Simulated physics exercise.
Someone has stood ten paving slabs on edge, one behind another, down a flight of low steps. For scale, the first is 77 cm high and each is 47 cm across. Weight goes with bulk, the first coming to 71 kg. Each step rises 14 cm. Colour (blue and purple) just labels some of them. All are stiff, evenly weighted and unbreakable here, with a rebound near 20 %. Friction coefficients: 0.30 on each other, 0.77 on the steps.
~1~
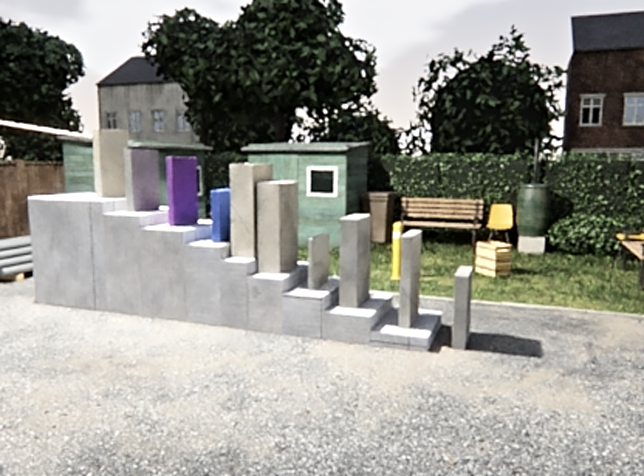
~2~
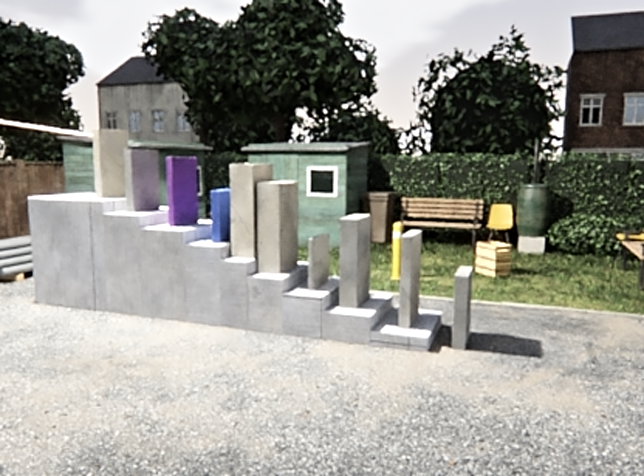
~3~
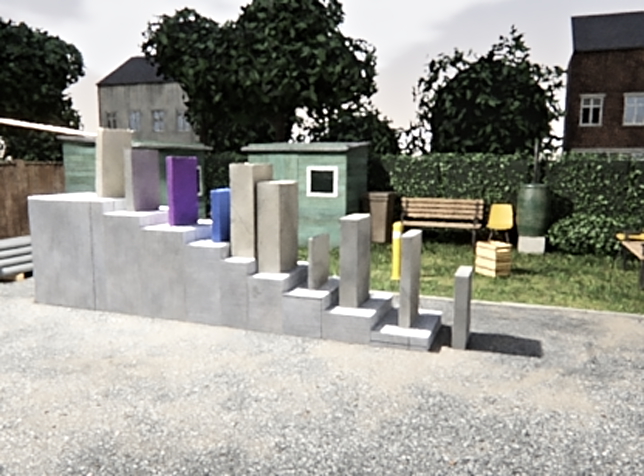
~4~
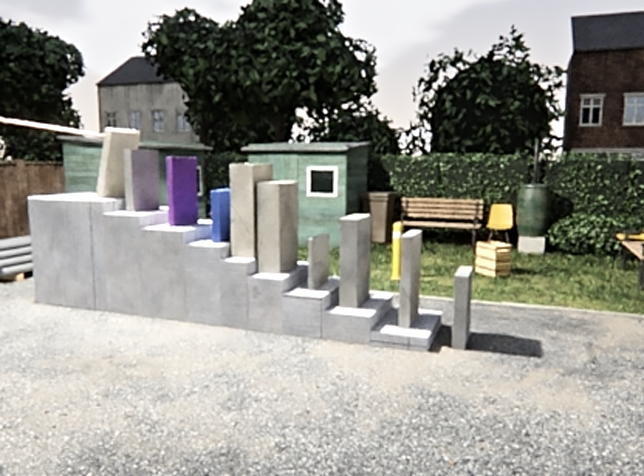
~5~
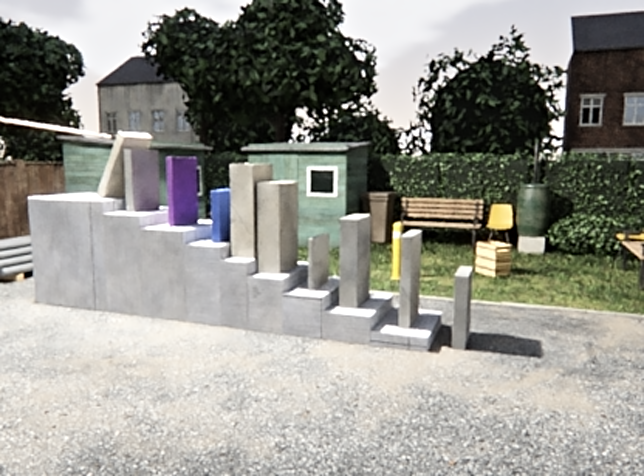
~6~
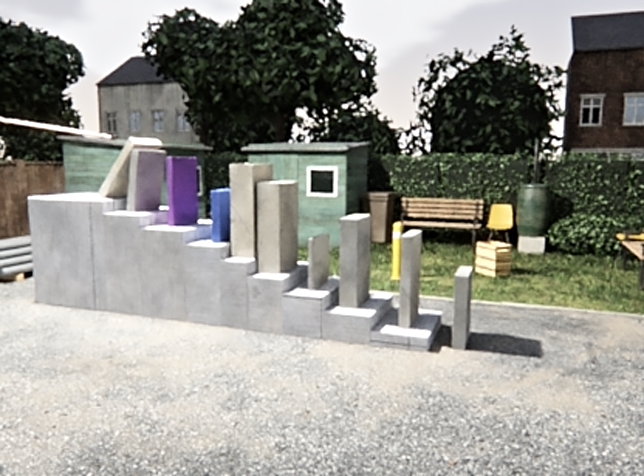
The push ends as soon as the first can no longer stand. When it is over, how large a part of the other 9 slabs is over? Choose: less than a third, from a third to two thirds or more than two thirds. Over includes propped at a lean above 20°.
It comes to less than a third.
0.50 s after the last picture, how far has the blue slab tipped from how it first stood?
Roughly 10°.
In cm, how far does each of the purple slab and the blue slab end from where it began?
Purple 40, blue 10.
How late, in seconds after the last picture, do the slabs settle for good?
At about 1.0 s.
Then, 0.16 s after the last picture, 1 of the 9 other slabs over.
Then, 0.34 s after the last picture, 1 of the 9 other slabs over; purple slab leaning 17°.
Then, 0.50 s after the last picture, 2 of the 9 other slabs over; purple slab leaning 47°; blue slab leaning 10°.
At rest, 2 of the 9 other slabs over; purple slab leaning 52°; blue slab leaning 13°. That is 22 per cent. Seven left standing. As the last picture would show them, middles, purple slab near (214, 203), blue slab near (233, 215).
